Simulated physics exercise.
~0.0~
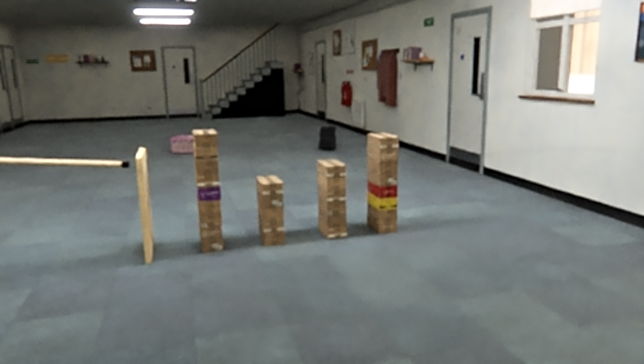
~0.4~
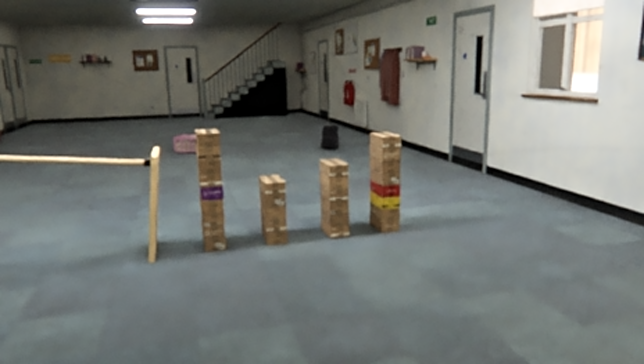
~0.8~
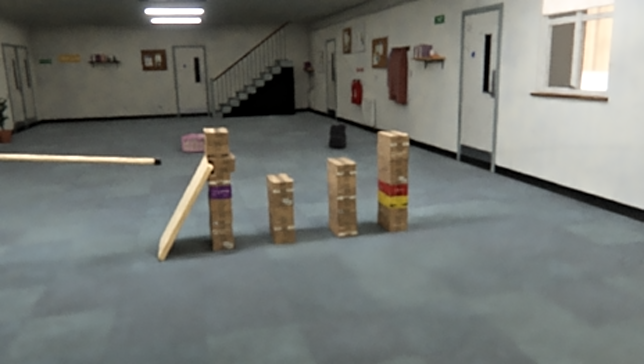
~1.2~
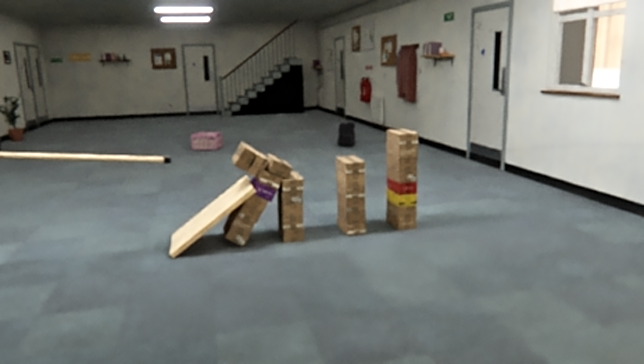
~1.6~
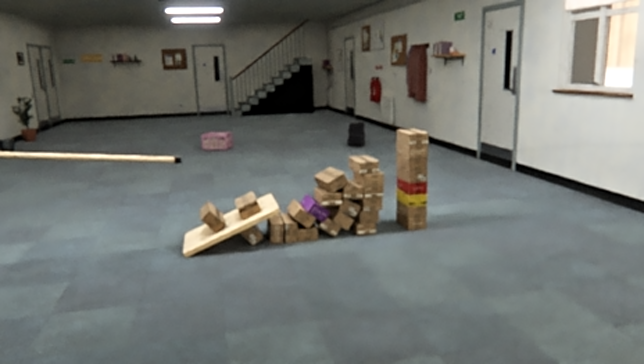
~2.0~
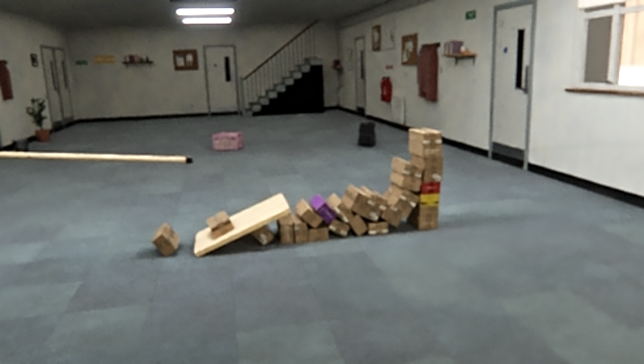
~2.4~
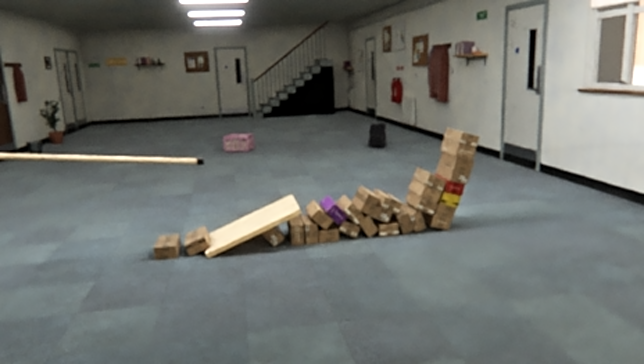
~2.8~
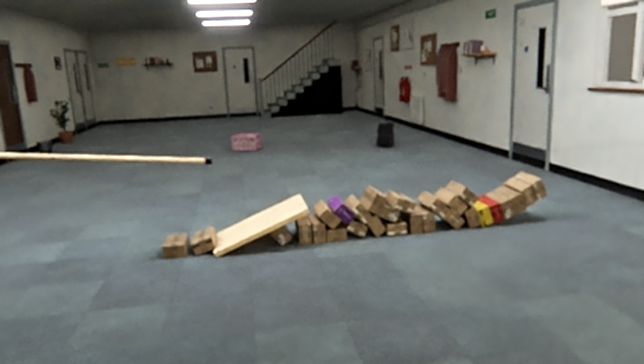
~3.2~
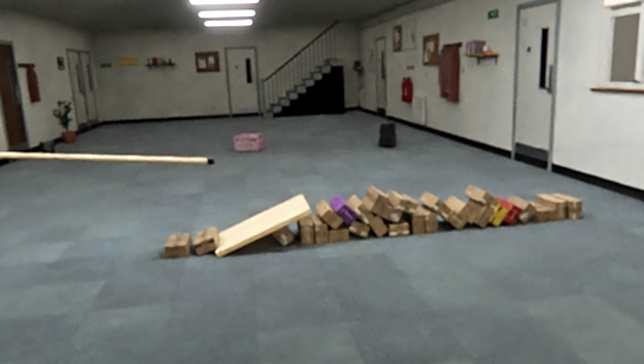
At first, four stacks of brown boxes of differing heights stand in a row on a grey floor, with an upright board at the left end and a long pole reaching in from the left. The pole pushes the board near its top, and the board tips right against the first stack, which carries a purple box. That stack breaks apart and topples into the shorter ones, while some boxes slide off the board to the left. The collapse reaches the last, tall stack, which leans and falls right with its red and yellow boxes. Everything ends in a long, low heap, the board lying sloped at its left.
